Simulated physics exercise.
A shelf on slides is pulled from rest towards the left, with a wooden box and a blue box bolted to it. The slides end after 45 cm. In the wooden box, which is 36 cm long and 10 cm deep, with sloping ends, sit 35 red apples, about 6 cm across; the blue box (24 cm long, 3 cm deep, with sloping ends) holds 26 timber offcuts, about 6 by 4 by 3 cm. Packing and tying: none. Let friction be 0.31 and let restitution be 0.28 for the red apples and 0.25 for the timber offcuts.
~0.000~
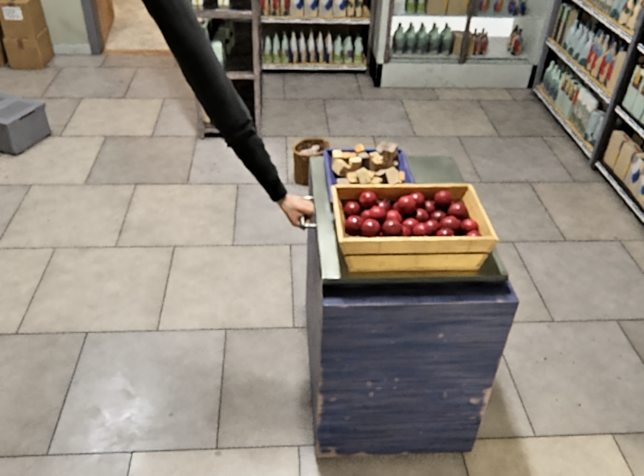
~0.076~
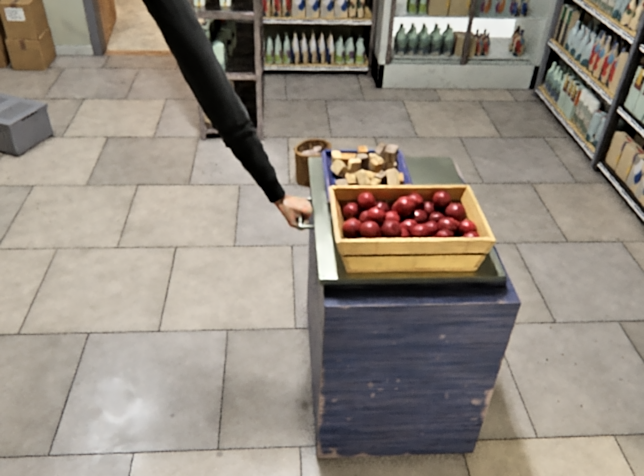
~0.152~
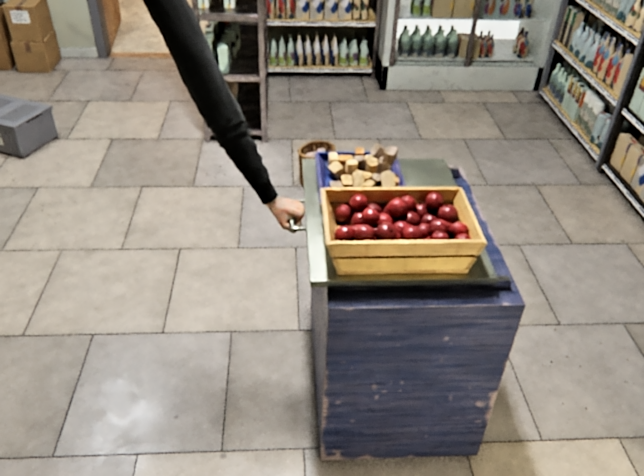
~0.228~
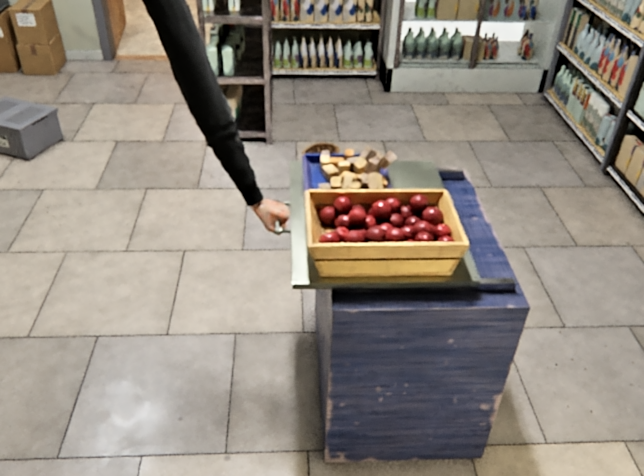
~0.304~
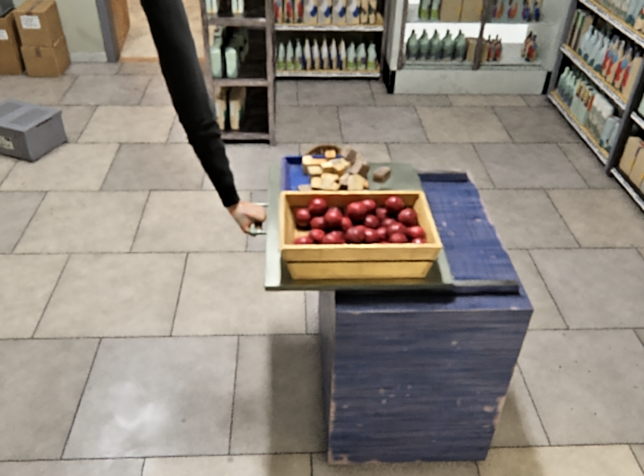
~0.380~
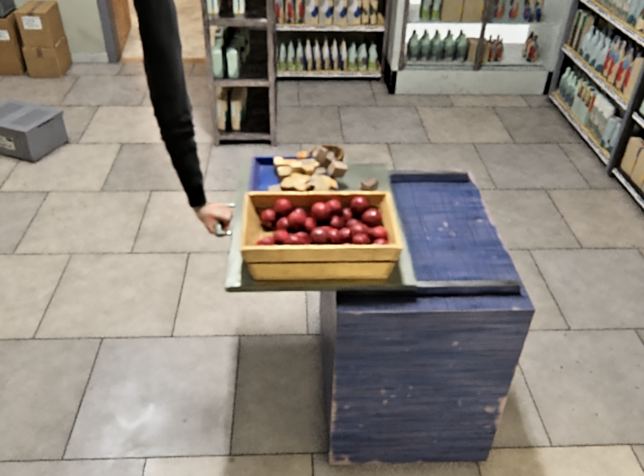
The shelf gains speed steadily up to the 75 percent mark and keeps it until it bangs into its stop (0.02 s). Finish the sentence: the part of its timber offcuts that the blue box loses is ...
... more than a sixth.
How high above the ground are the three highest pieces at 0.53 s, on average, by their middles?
94 cm.
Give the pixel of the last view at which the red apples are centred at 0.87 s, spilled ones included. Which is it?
Their middle is around (253, 238).
After 0.45 s, the shelf hits its stop.
After 0.53 s, 0 of 35 out of the wooden box and 2 of 26 out of the blue box.
After 0.65 s, 0 of 35 out of the wooden box and 4 of 26 out of the blue box.
After 0.87 s, 1 of 35 out of the wooden box and 6 of 26 out of the blue box.
Outcome (at 1.30 s), 1 of 35 out of the wooden box and 7 of 26 out of the blue box. Asked share, 7 of 26, 27 per cent.
